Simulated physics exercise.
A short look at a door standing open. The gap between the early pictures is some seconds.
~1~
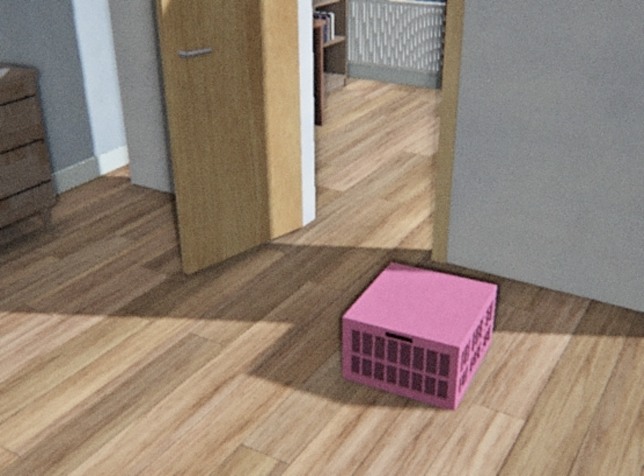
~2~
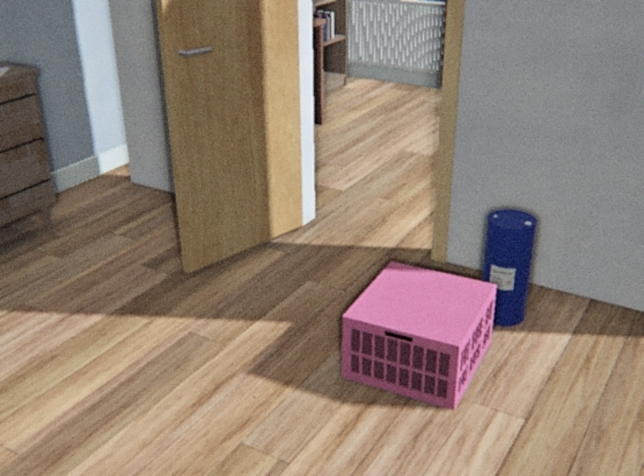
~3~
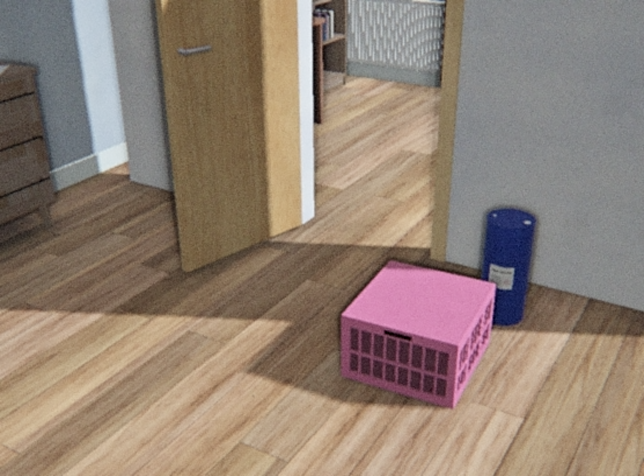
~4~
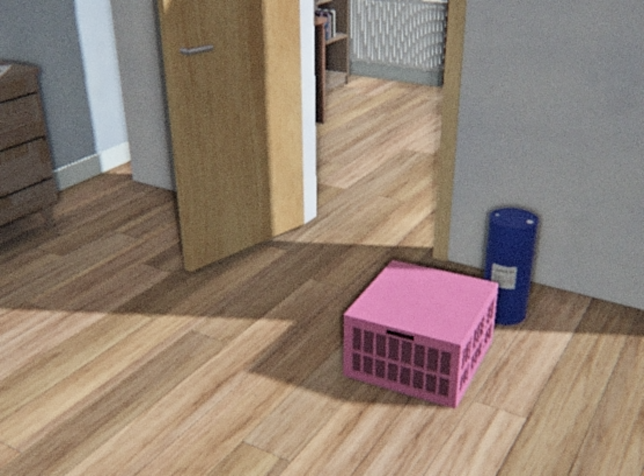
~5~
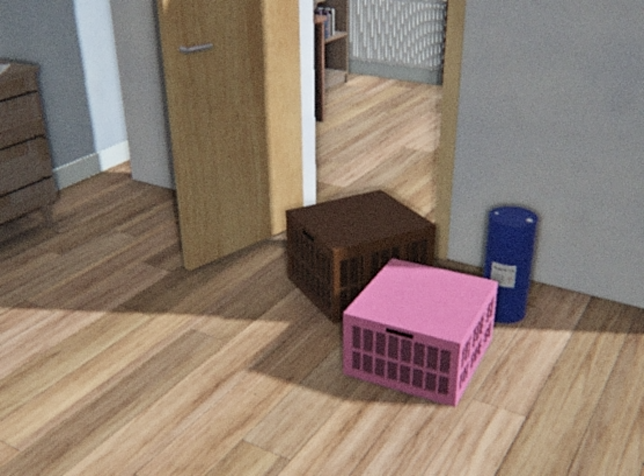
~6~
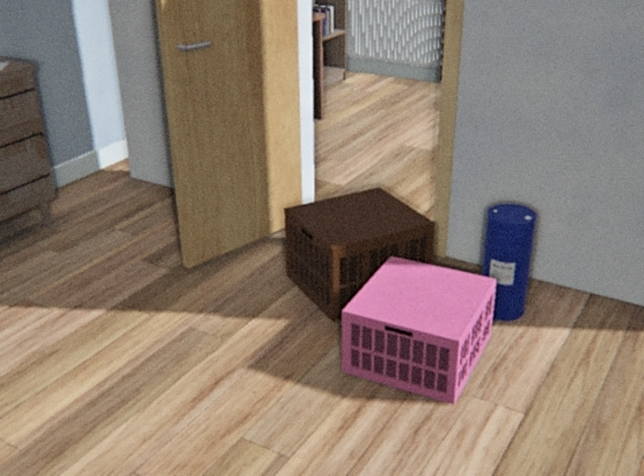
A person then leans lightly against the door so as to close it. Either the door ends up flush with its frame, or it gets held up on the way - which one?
My guess is the door will end up still ajar.
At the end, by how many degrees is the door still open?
Open angle: About 65°.
Then, 0.40 s later than the last frame, door at 99°.
Then, 0.80 s later than the last frame, door at 86°.
Then, 1.00 s later than the last frame, door at 78°.
Then, 1.20 s later than the last frame, door at 70°.
When it is over, door at 66°; all 3 as before. End places, in pixels of the last picture, brown chest near (358, 250).
